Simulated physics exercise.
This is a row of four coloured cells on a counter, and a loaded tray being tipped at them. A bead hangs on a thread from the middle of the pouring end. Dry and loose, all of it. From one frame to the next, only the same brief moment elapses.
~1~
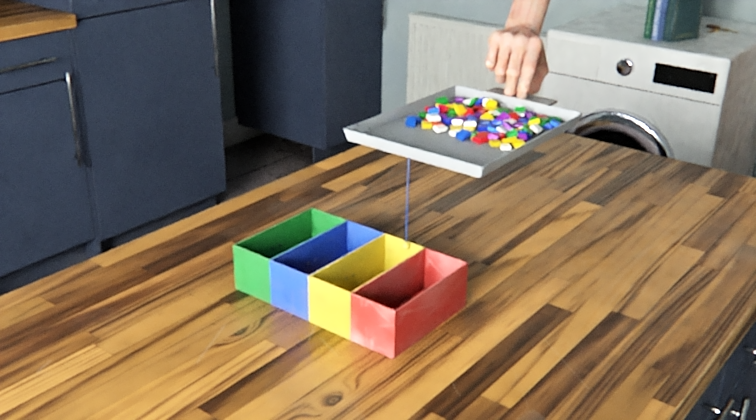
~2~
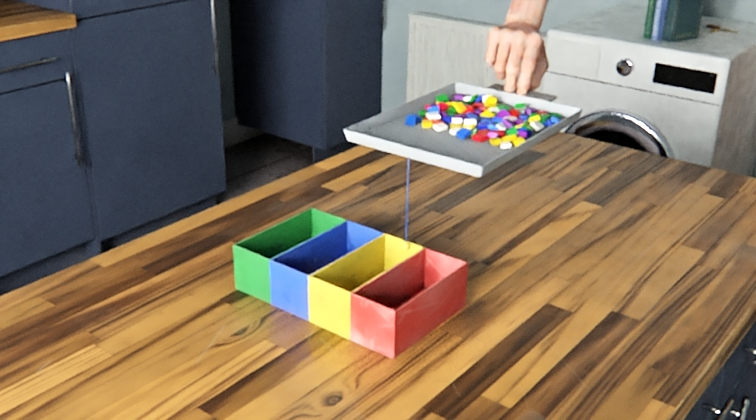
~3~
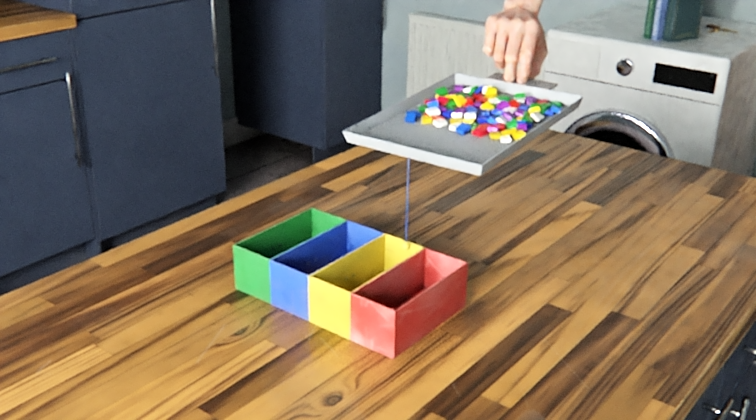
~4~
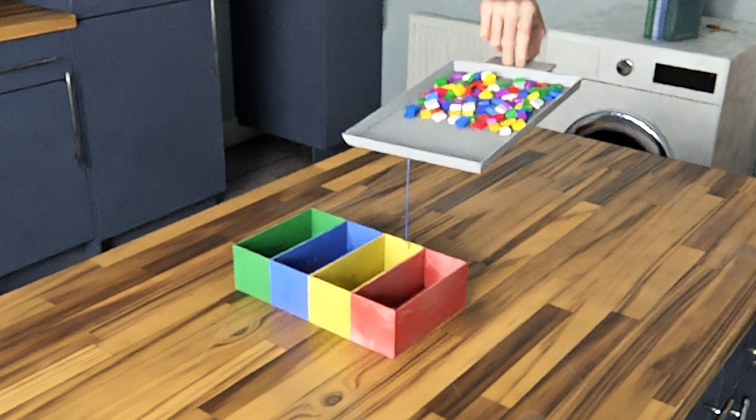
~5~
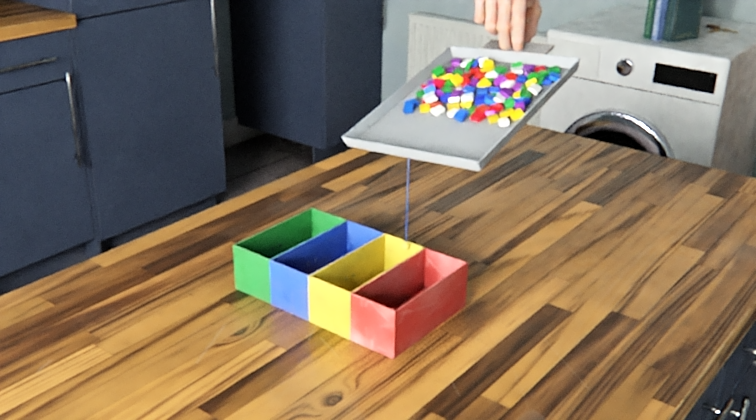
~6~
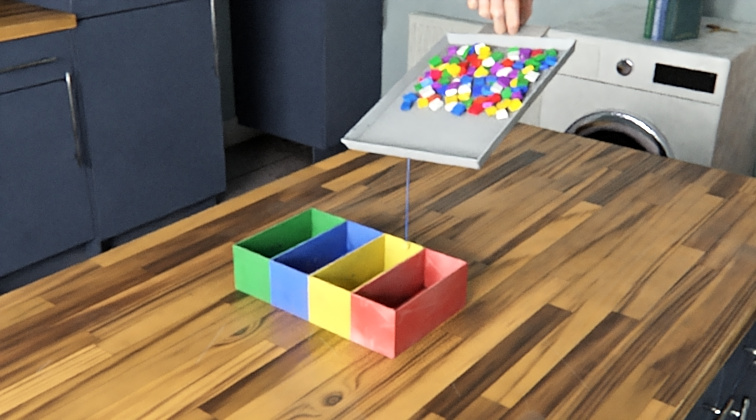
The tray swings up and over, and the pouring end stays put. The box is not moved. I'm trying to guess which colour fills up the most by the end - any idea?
Go with blue; that cell ends fullest.
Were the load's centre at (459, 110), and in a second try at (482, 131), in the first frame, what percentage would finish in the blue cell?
You'd see roughly 60 per cent first and roughly 40 per cent second.
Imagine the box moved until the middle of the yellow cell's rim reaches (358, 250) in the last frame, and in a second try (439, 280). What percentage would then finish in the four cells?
In order: 90 per cent and 70 per cent.
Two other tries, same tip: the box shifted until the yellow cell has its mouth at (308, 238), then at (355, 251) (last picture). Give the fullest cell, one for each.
The red one first, that yellow cell second.
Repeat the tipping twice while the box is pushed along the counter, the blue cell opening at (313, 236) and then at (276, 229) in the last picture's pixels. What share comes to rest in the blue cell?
First placement: Some 20 %; second placement: Some 0 %.
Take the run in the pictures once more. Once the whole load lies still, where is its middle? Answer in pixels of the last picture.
The centre settles at about (330, 292).
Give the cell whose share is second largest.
Second best is the cell in yellow.
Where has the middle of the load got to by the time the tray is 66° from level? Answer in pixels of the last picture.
Near (377, 139).
Soon after the last picture, tray tipped steeply; most on the tray; about a quarter falling or outside the box.
A little later, tray tipped past a quarter turn; a small part on the tray; about half in the blue cell; about a quarter in the yellow cell; a stray few in the red cell; a stray few in the green cell; a small part falling or outside the box.
Later still, tray tipped past a quarter turn; about half in the blue cell; about a third in the yellow cell; a small part in the red cell; a stray few in the green cell; a small part falling or outside the box.
At rest, tray tipped past a quarter turn; about half in the blue cell; about a third in the yellow cell; a small part in the red cell; a stray few in the green cell; a small part outside the box.
